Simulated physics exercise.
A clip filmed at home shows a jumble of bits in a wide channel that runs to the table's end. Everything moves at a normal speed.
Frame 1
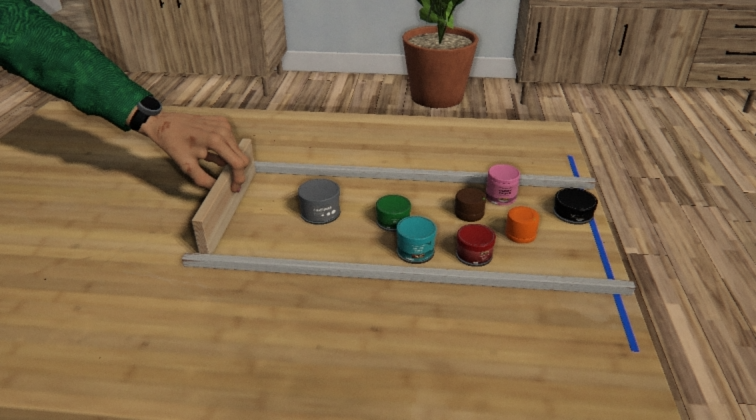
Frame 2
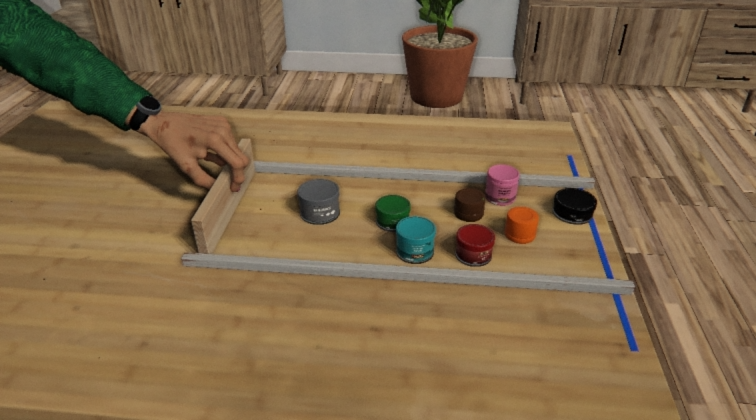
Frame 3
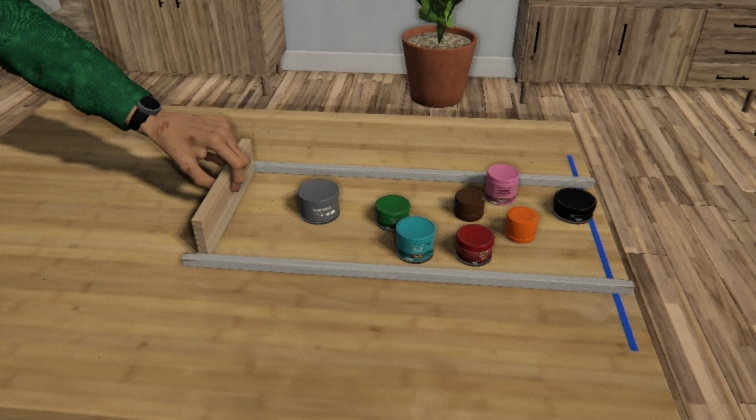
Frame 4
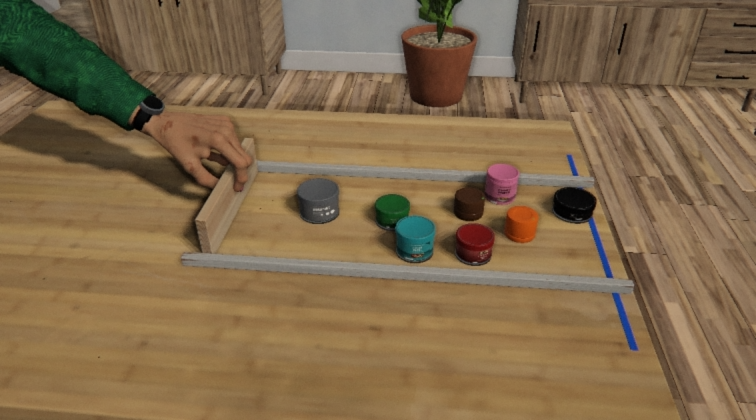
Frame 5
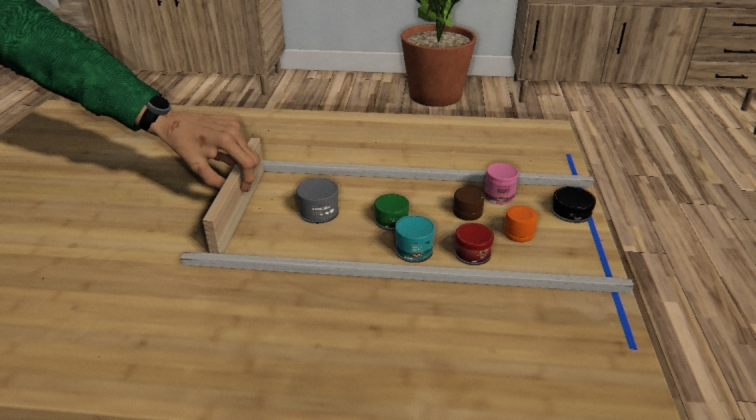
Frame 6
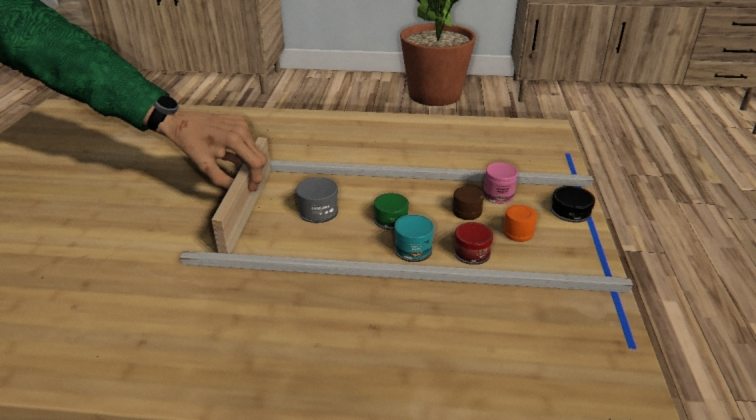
On a wooden table, a hand slides a board slightly right toward several colourful lidded pots.
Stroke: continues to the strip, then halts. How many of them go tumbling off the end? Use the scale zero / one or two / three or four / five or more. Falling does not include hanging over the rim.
On that scale it is five or more.
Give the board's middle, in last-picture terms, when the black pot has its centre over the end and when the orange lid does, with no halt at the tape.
The middle is at (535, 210) when it's the black pot, and at (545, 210) when it's the orange lid.
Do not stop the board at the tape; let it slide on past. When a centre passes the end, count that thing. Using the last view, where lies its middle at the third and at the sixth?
First about (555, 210), next about (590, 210).
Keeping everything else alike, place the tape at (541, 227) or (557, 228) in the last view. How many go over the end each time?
Floor count: 1; 2.
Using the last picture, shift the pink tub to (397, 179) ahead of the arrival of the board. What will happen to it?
The answer: It keeps its place.
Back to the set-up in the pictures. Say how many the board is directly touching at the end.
1 are in contact with it.
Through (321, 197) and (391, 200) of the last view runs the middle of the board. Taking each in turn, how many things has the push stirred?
The count reaches 1 first and 2 second.
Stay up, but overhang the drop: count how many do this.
Counting them gives 1.
Soon after, none off yet; black pot at rest near (572, 204); orange lid at rest near (520, 223); pink tub at rest near (500, 183).
After that, none off yet; black pot at rest near (572, 204); orange lid displaced about its own width near (558, 222); pink tub at rest near (503, 180).
In the end, the number that fall off is five or more; gone, grey tin, green tin, turquoise tin, brown lid, red tin, orange lid and black pot.
